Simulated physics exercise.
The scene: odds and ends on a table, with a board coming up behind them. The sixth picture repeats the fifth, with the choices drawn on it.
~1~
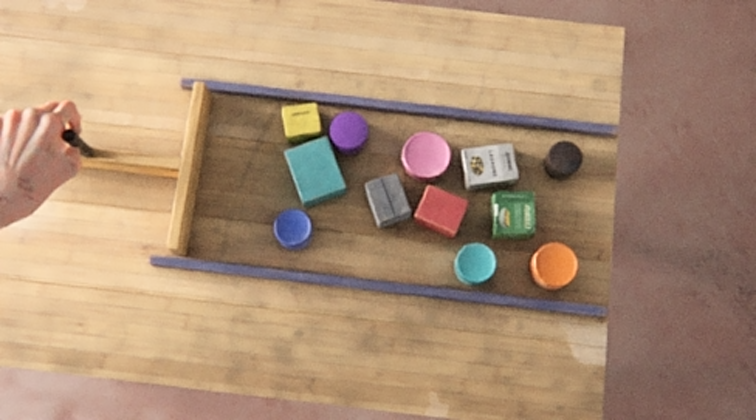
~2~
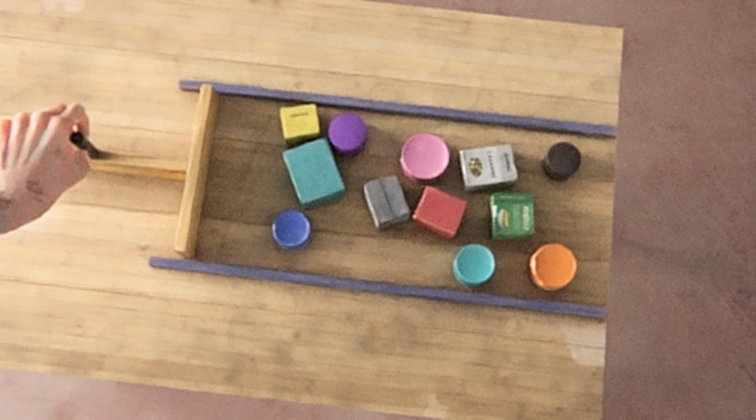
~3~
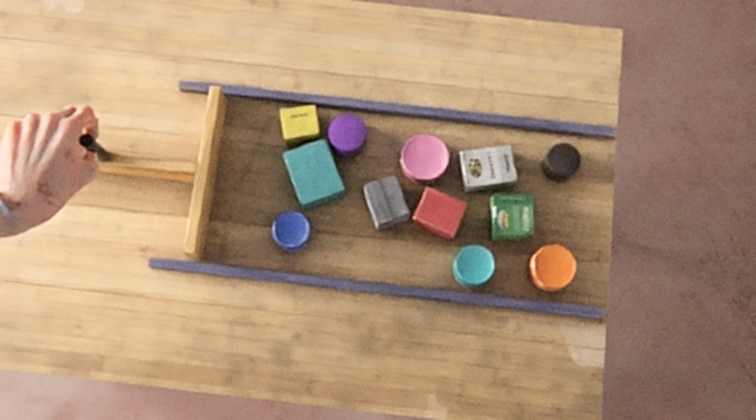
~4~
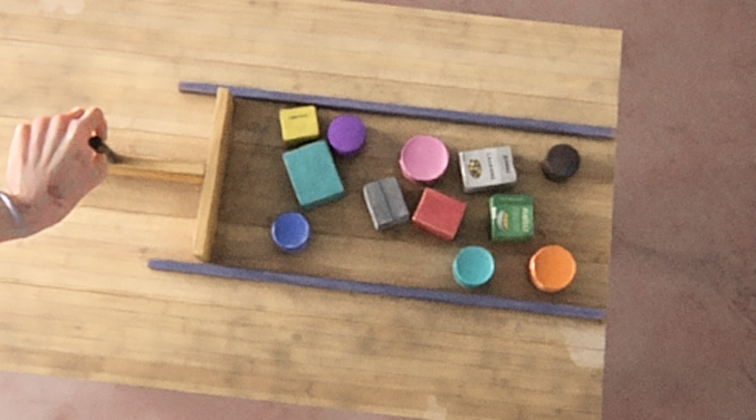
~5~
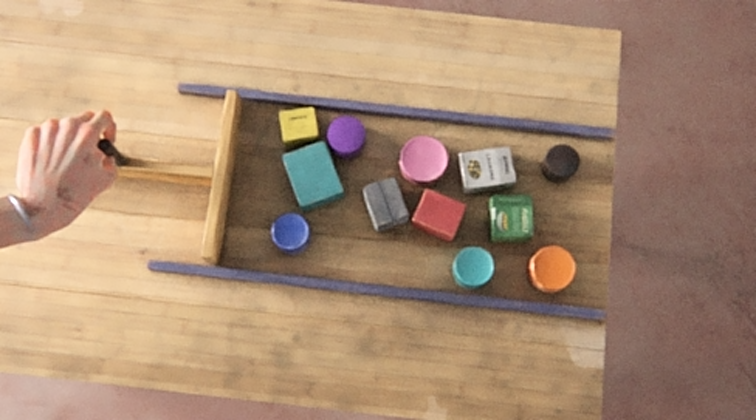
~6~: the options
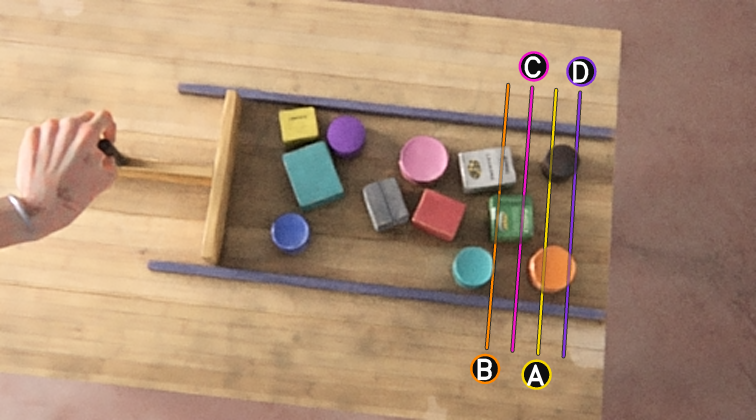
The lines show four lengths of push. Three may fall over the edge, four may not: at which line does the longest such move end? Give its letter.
It should halt at B.
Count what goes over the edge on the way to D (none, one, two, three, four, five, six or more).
By then, six or more.
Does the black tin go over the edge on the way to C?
Yes.
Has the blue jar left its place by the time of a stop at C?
Yes.
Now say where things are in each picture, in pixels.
Pink tub (426, 158); turquoise block (316, 172); white packet (489, 167), in the first frame.
Board (194, 166); purple pot (348, 135), in the second frame.
Board (203, 168); red block (440, 214), in the third frame.
Board (211, 170); yellow packet (300, 126), in the fourth frame.
Board (220, 172); orange tub (551, 270); black tin (560, 164); turquoise tub (473, 268), in the fifth frame.
On the marked copy, A at (547, 217); B at (498, 212); C at (523, 215); D at (572, 220).
Taking B. A third of the way, board (320, 183); yellow packet (351, 134); purple pot (387, 139).
Two thirds of the way, board (420, 194); black tin (585, 160); green packet (568, 226).
When it is over, board (498, 202); green packet over the edge; black tin over the edge; three fallen.
As for the rest, A drops six; C drops four; D drops eight.
